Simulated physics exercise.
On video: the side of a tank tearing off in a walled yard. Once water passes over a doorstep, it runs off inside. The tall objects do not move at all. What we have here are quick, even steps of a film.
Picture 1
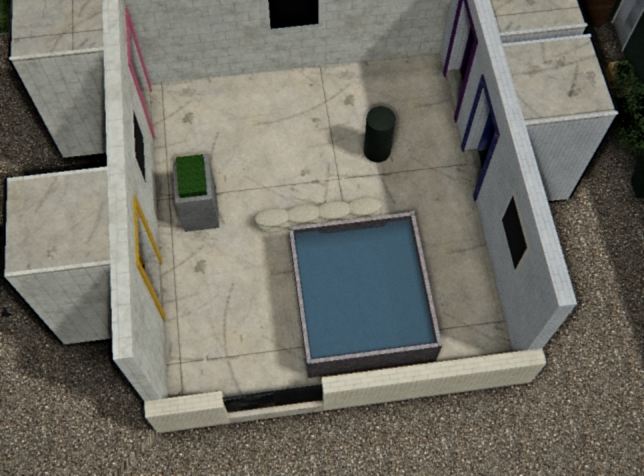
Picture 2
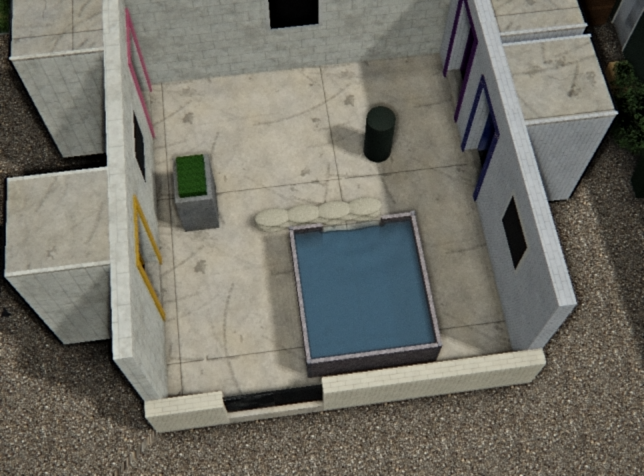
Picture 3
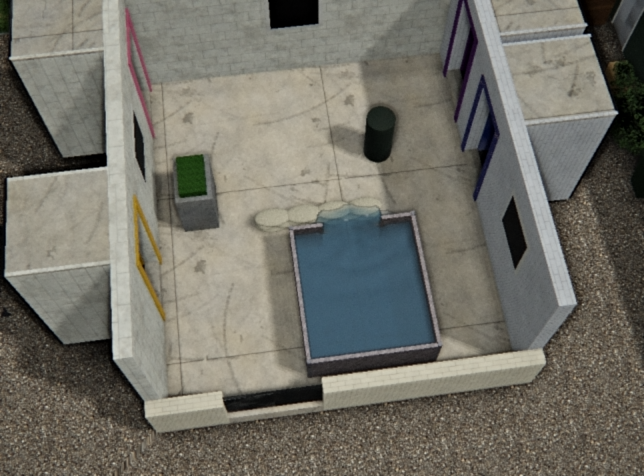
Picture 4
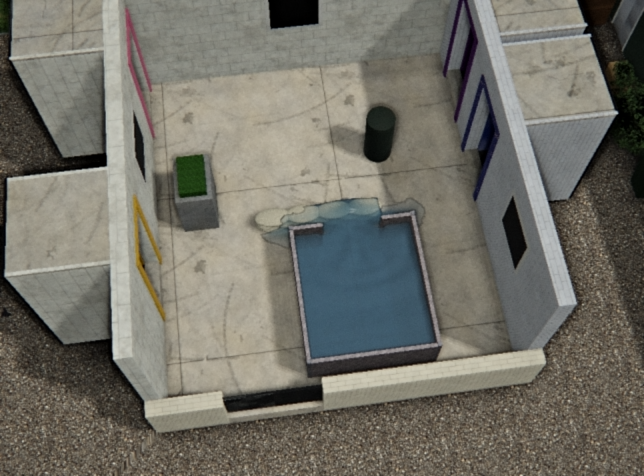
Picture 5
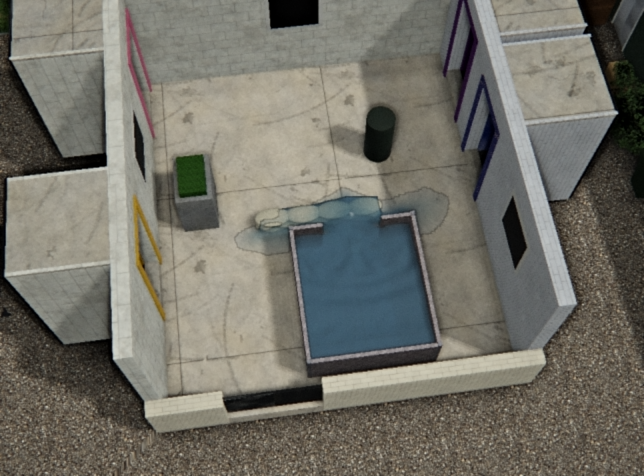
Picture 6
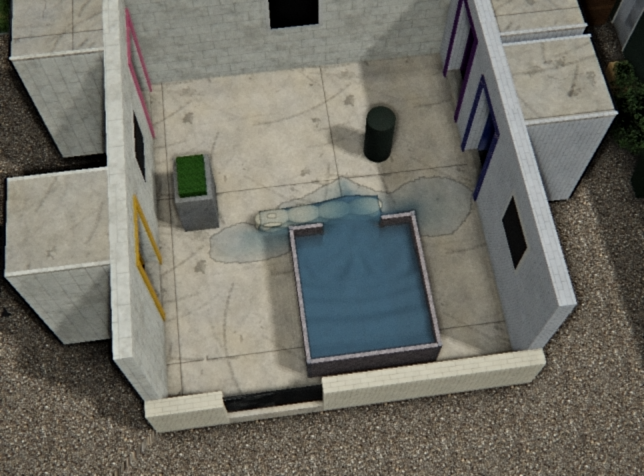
In a walled yard, a tank's far side opening and water pouring over pale round slabs, spreading left and right across the floor.
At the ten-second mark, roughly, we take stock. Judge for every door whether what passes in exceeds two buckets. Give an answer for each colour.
The purple door does not exceed two; the yellow door does not exceed two; the blue door exceeds two; the pink door does not exceed two.
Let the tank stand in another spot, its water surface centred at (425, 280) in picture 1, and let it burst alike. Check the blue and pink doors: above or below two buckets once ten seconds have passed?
In short: The blue door is over, the pink door is over.
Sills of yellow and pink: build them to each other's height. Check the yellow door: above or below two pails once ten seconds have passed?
I'd say yellow door crosses the mark.
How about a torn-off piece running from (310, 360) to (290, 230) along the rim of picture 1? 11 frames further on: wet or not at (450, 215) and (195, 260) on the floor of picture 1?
Taking them in turn: Untouched and swamped.
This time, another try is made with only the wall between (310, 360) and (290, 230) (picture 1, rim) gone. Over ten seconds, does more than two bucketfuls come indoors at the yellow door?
My guess is that the yellow door surpasses the threshold.
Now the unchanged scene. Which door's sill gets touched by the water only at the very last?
That is the door marked pink.
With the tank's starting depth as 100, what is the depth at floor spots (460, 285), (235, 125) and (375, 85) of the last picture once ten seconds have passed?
Going in order, that's 10, 6 and 6 %.
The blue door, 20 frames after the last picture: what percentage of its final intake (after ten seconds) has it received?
Share at that point: Roughly 50 %.
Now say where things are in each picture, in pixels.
The first picture shows the tank at (363, 286) is whole and still.
In the second picture, water pours out on the tank's far side and has run to a hidden place.
In the third picture, water pours out on the tank's far side and has run to a hidden place.
In the fourth picture, the front is at (265, 235), out from the gap on the tank's far side.
In the fifth picture, the front is at (241, 241), out from the gap on the tank's far side.
In the sixth picture, the front is at (217, 247), out from the gap on the tank's far side.
A moment on, water covers 35 % of the floor; the purple door not reached, the yellow door wet at the sill, nothing in, the blue door under two buckets in, the pink door not reached.
Next, water covers 60 % of the floor; the purple door wet at the sill, nothing in, the yellow door wet at the sill, nothing in, the blue door over two buckets in, the pink door not reached.
Then, water covers 70 % of the floor; the purple door wet at the sill, nothing in, the yellow door under two buckets in, the blue door far over two buckets in, the pink door wet at the sill, nothing in.
Later, water covers 90 % of the floor; the purple door wet at the sill, nothing in, the yellow door under two buckets in, the blue door far over two buckets in, the pink door wet at the sill, nothing in.
In the end, water covers 95 % of the floor; the purple door wet at the sill, nothing in, the yellow door under two buckets in, the blue door far over two buckets in, the pink door wet at the sill, nothing in.
